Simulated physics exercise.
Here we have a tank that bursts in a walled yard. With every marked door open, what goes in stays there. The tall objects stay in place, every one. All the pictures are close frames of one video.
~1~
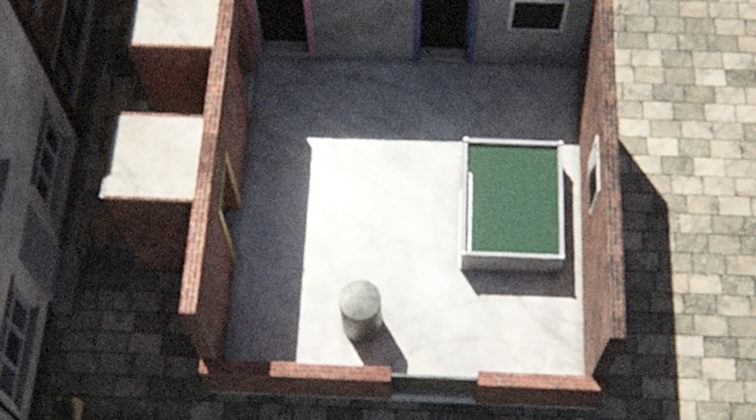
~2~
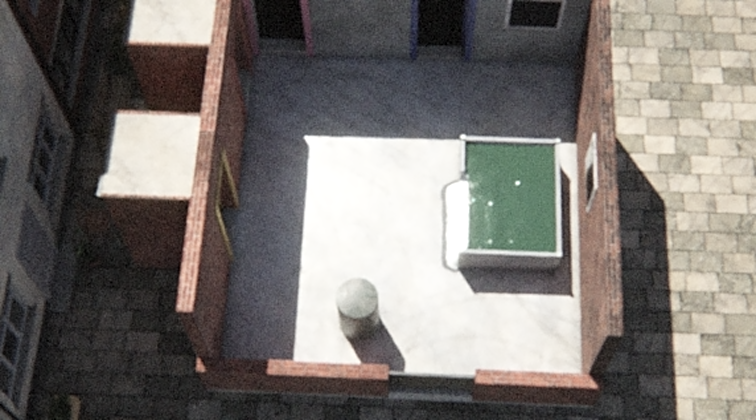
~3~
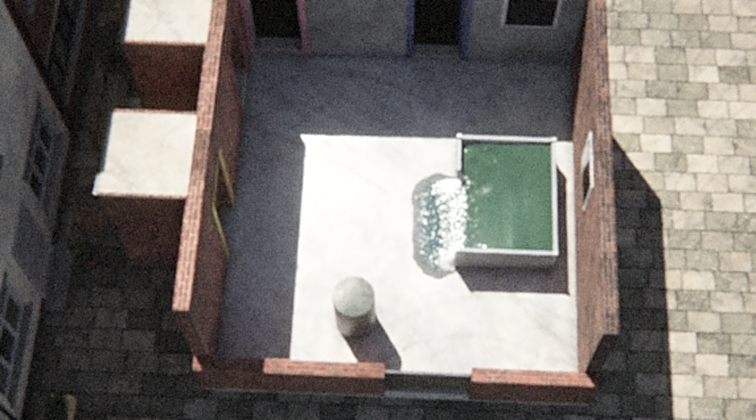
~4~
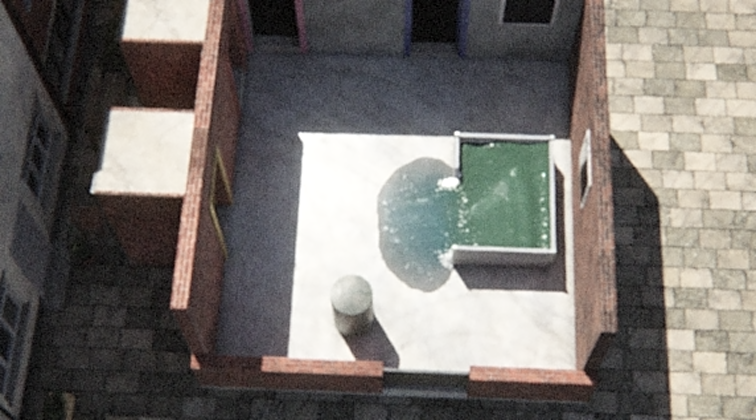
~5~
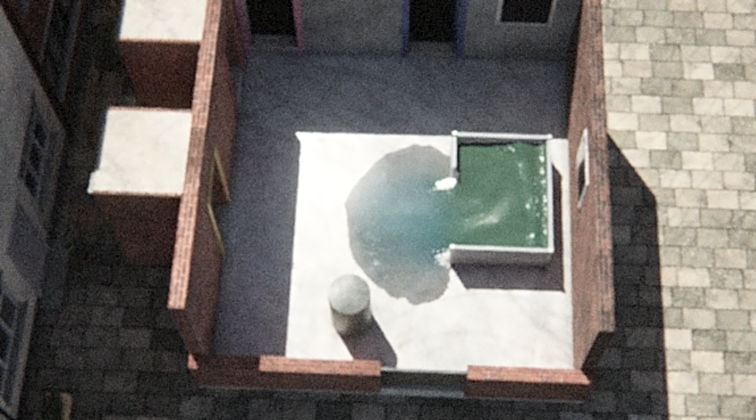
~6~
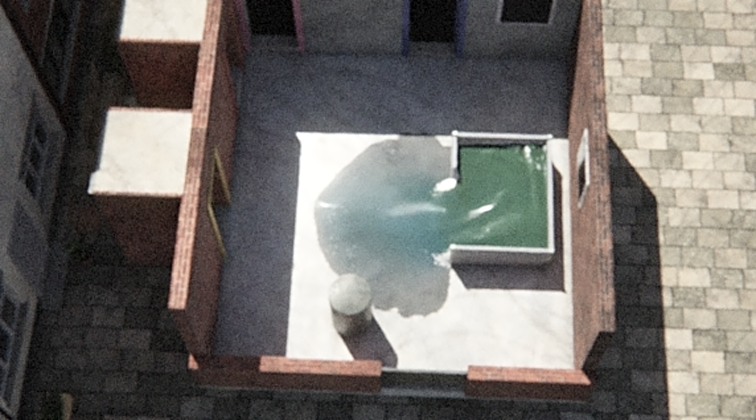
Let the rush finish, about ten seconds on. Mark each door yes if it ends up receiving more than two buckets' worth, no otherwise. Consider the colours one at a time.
Red door - no, yellow door - yes, pink door - no, blue door - no.
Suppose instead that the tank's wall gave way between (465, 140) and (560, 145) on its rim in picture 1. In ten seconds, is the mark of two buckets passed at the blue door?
Lab note - blue door breaks the limit.
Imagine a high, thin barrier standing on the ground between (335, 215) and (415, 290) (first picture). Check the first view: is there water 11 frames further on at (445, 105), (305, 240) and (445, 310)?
Results in sequence: Bone-dry / bone-dry / swamped.
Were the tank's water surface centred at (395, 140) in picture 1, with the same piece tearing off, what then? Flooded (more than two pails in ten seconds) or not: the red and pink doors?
Red stays within it, pink exceeds it.
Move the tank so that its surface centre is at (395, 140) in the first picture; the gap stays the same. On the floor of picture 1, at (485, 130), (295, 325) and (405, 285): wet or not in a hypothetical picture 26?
Going through them in that order: Still bare, waterlogged and still bare.
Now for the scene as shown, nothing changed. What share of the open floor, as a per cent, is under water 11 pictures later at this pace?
Estimate: Some 45 in a hundred.
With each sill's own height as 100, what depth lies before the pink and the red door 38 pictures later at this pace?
In order: Roughly 60 and 40 in a hundred.
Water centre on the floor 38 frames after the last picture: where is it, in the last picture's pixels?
Somewhere around (348, 230) in the last view.
A moment on, water covers 35 % of the floor; the red door not reached, the yellow door under two buckets in, the pink door not reached, the blue door not reached.
Next, water covers 45 % of the floor; the red door wet at the sill, nothing in, the yellow door far over two buckets in, the pink door not reached, the blue door not reached.
Then, water covers 55 % of the floor; the red door wet at the sill, nothing in, the yellow door far over two buckets in, the pink door wet at the sill, nothing in, the blue door not reached.
Later, water covers 75 % of the floor; the red door wet at the sill, nothing in, the yellow door far over two buckets in, the pink door under two buckets in, the blue door wet at the sill, nothing in.
In the end, water covers 95 % of the floor; the red door wet at the sill, nothing in, the yellow door far over two buckets in, the pink door under two buckets in, the blue door wet at the sill, nothing in.
